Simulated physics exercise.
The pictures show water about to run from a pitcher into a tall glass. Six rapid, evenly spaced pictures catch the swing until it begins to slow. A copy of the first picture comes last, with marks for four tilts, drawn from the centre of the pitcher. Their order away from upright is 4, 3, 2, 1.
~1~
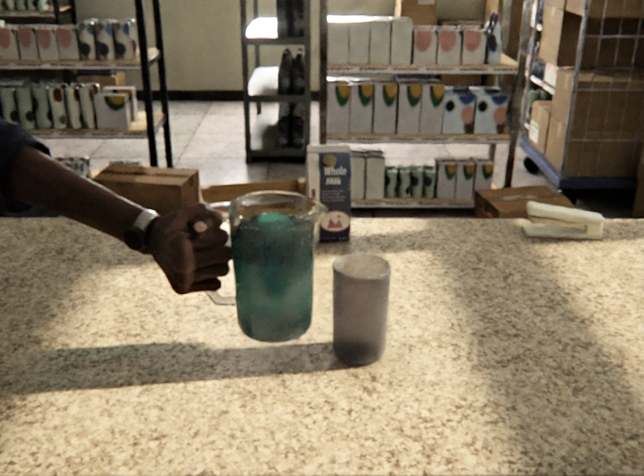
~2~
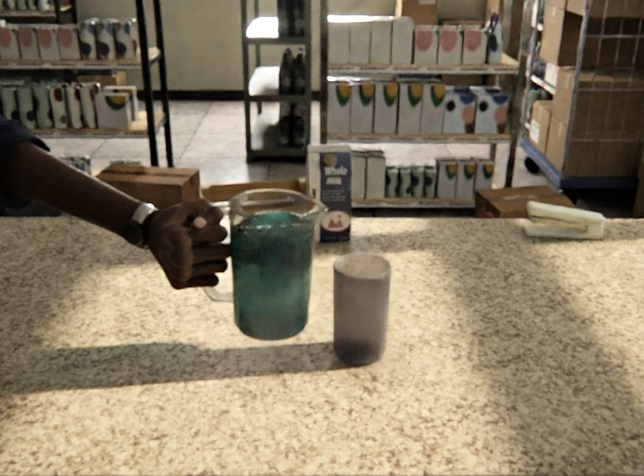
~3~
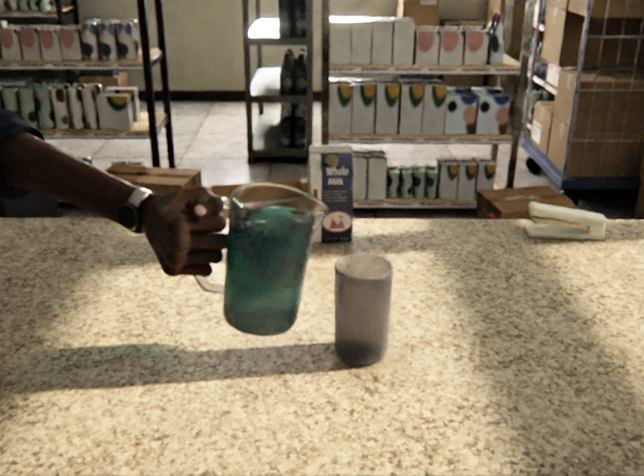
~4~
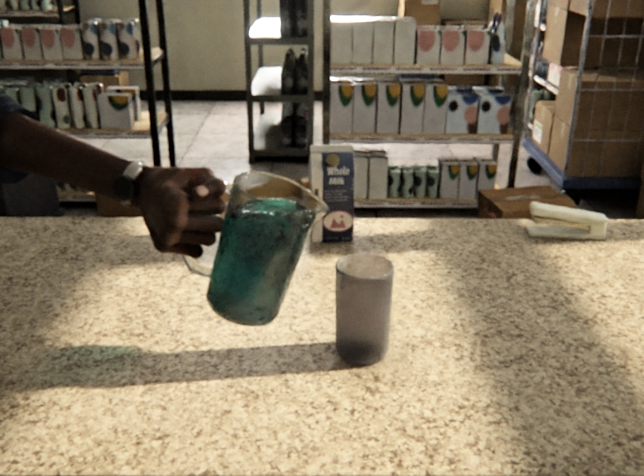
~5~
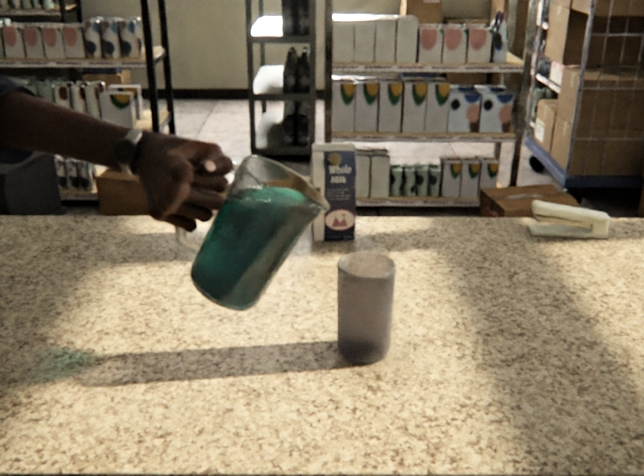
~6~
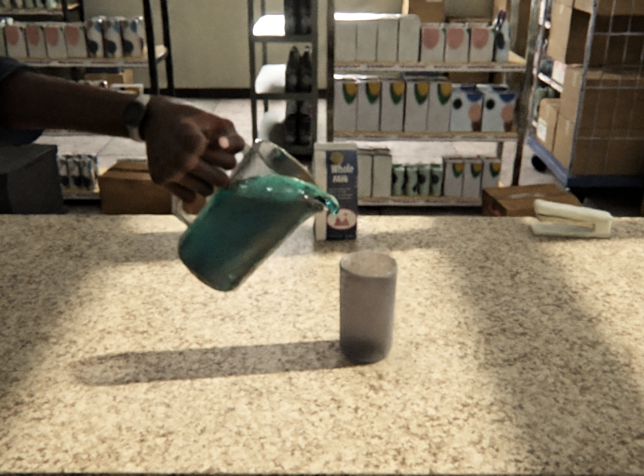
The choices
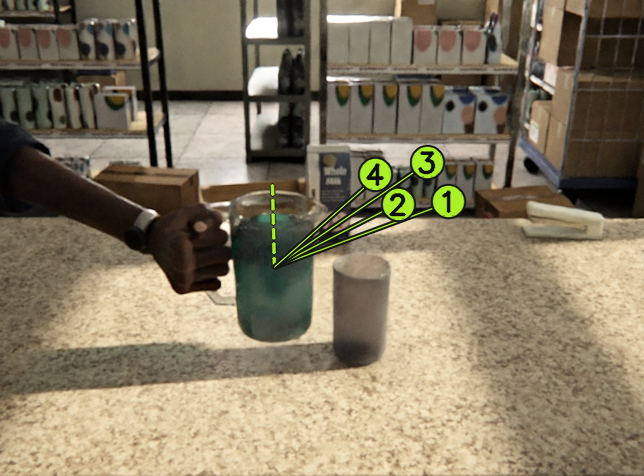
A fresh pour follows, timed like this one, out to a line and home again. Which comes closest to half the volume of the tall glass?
3 beats the others.
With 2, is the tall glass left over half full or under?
Over half.
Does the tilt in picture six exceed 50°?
No.
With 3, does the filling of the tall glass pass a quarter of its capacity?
Yes.
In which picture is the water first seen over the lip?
Picture 6.
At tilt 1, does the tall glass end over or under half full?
Over.
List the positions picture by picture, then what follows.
Upright, lip at (326, 209); rim of the tall glass round (362, 265); nothing has left yet, in the first frame.
Tipped about 2°, lip at (326, 208); nothing has left yet, in the second frame.
Tipped about 8°, lip at (327, 209); nothing has left yet, in the third frame.
Tipped about 17°, lip at (328, 208); nothing has left yet, in the fourth frame.
Tipped about 29°, lip at (329, 207); nothing has left yet, in the fifth frame.
Tipped about 40°, lip at (330, 206); water is over the lip, down to (334, 210), in the sixth frame.
In lime, 1 at (433, 208); 2 at (382, 211); 3 at (414, 172); 4 at (364, 187).
For tilt 1, the tall glass ends with about 82 % of what it can hold; 6 % of the water is spilt.
For tilt 2, the tall glass ends with about 68 % of what it can hold.
For tilt 3, the tall glass ends with about 47 % of what it can hold.
For tilt 4, the tall glass ends with about 29 % of what it can hold.
